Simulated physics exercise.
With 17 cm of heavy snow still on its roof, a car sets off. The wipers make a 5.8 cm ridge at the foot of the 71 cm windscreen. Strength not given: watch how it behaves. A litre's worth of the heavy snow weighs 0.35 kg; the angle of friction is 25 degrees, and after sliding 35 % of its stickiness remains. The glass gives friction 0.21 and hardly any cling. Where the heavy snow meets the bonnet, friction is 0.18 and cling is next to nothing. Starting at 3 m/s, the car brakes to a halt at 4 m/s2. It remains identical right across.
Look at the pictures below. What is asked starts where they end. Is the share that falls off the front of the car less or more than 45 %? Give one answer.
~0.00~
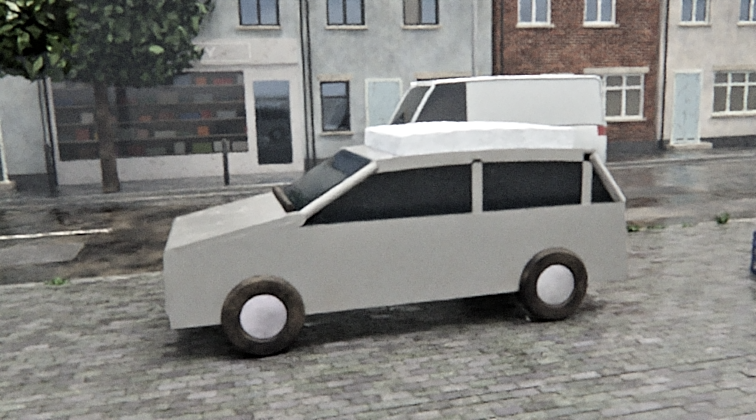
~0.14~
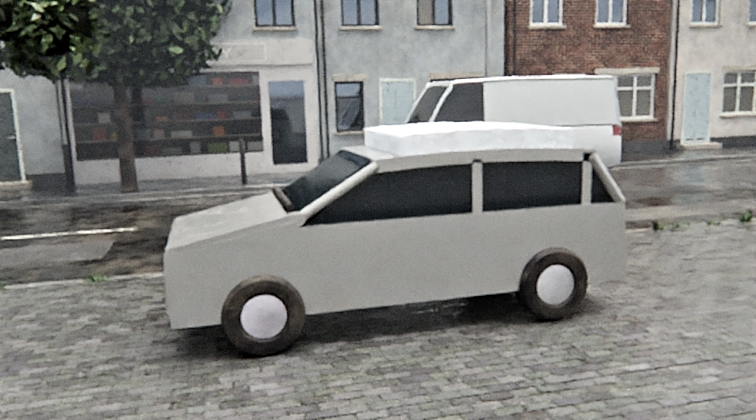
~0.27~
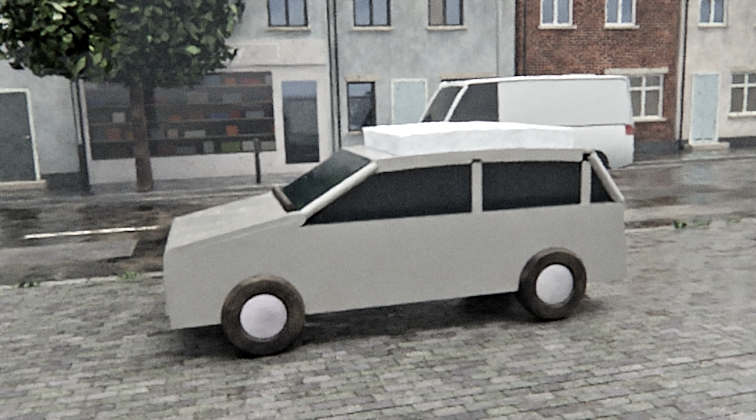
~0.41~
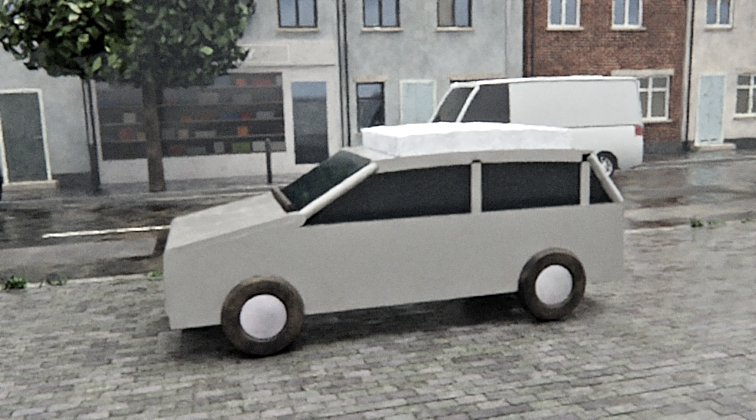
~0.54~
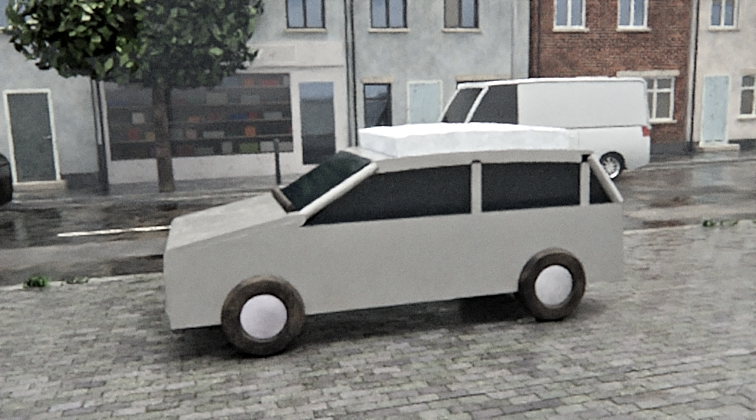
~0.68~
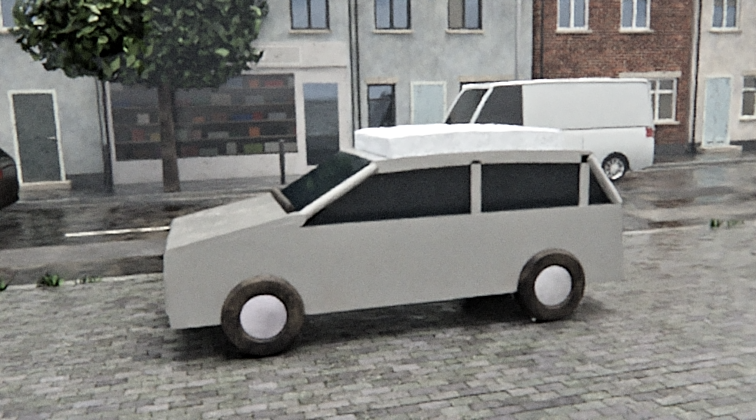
It comes out less.
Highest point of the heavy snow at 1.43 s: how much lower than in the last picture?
By my estimate, near 0 cm.
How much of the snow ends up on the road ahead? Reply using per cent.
Around 0 percent.
By 1.02 s, 97 % of the snow is on the roof, 3 % on the glass, none on the bonnet and none has gone off the nose.
By 1.43 s, 96 % of the snow is on the roof, 4 % on the glass, none on the bonnet and none has gone off the nose.
By 1.84 s, 96 % of the snow is on the roof, 4 % on the glass, none on the bonnet and none has gone off the nose.
By 2.25 s, 96 % of the snow is on the roof, 4 % on the glass, none on the bonnet and none has gone off the nose.
By 2.35 s, at the end, 96 % of the snow is on the roof, 4 % on the glass, none on the bonnet and none has gone off the nose.
